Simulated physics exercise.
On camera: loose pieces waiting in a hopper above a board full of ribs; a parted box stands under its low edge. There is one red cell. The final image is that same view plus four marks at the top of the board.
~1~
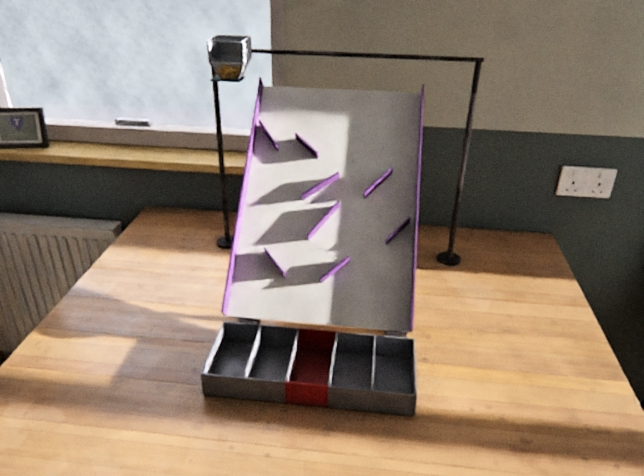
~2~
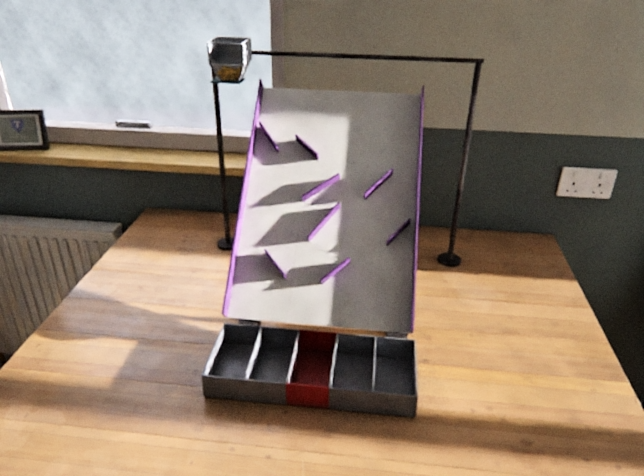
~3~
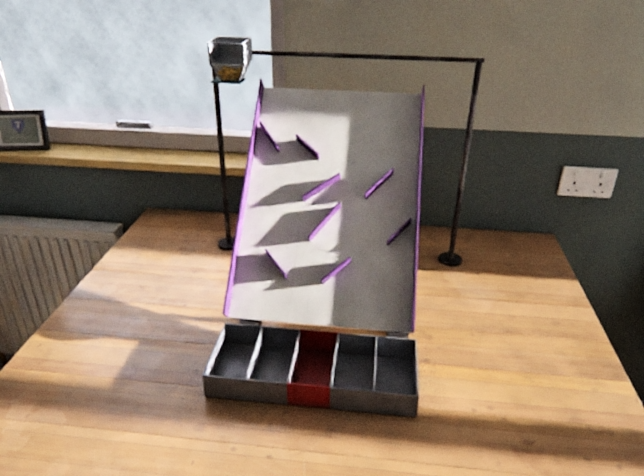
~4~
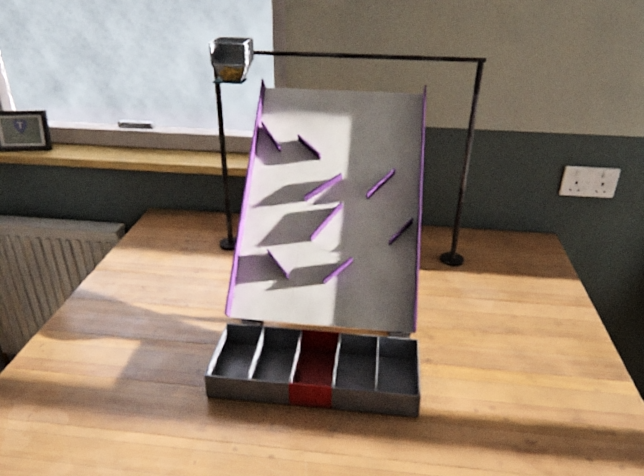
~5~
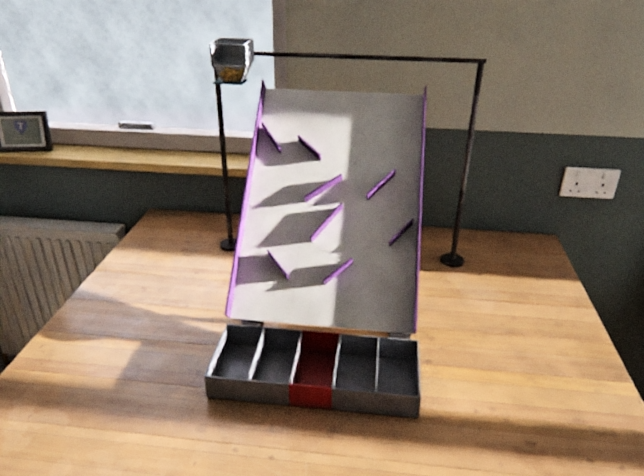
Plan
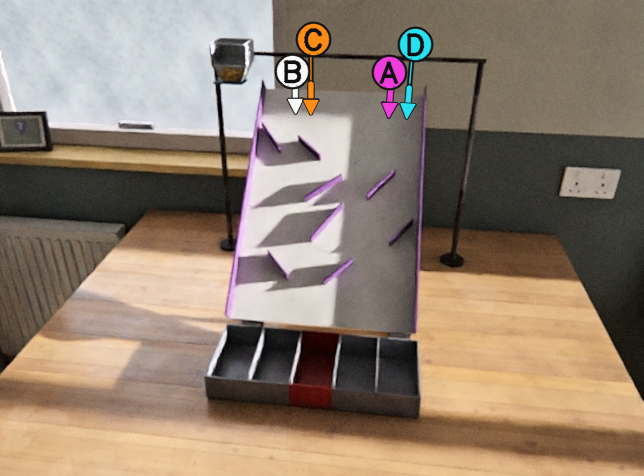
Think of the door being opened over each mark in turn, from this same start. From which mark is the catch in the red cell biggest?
The best mark is B.
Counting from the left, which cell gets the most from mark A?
The second from the left.
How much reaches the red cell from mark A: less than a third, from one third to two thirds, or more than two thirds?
Mark A gives less than a third.
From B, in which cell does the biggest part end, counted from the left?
The third.
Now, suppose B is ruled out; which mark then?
The answer is C.
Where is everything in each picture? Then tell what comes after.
The first frame shows hopper at (231, 72), puffed corn balls, door shut.
The second frame shows ribs (259, 122) to (277, 147), (295, 135) to (317, 154), (302, 196) to (339, 173).
The third frame shows ribs (365, 194) to (393, 169), (309, 237) to (340, 202), (388, 241) to (411, 218).
The fourth frame shows ribs (267, 249) to (287, 275), (323, 280) to (352, 258).
The fifth frame shows red cell at (310, 395), number 3 of 5 from the left.
On the marked copy, mark A meets the board at (389, 112); mark B meets the board at (295, 108); mark C meets the board at (310, 109); mark D meets the board at (407, 113).
With A, about a quarter in the red cell, most in other cells.
With B, most in the red cell, about a quarter in other cells, a stray few outside the box.
With C, about half in the red cell, about half in other cells.
With D, about a quarter in the red cell, about two thirds in other cells, a stray few outside the box.
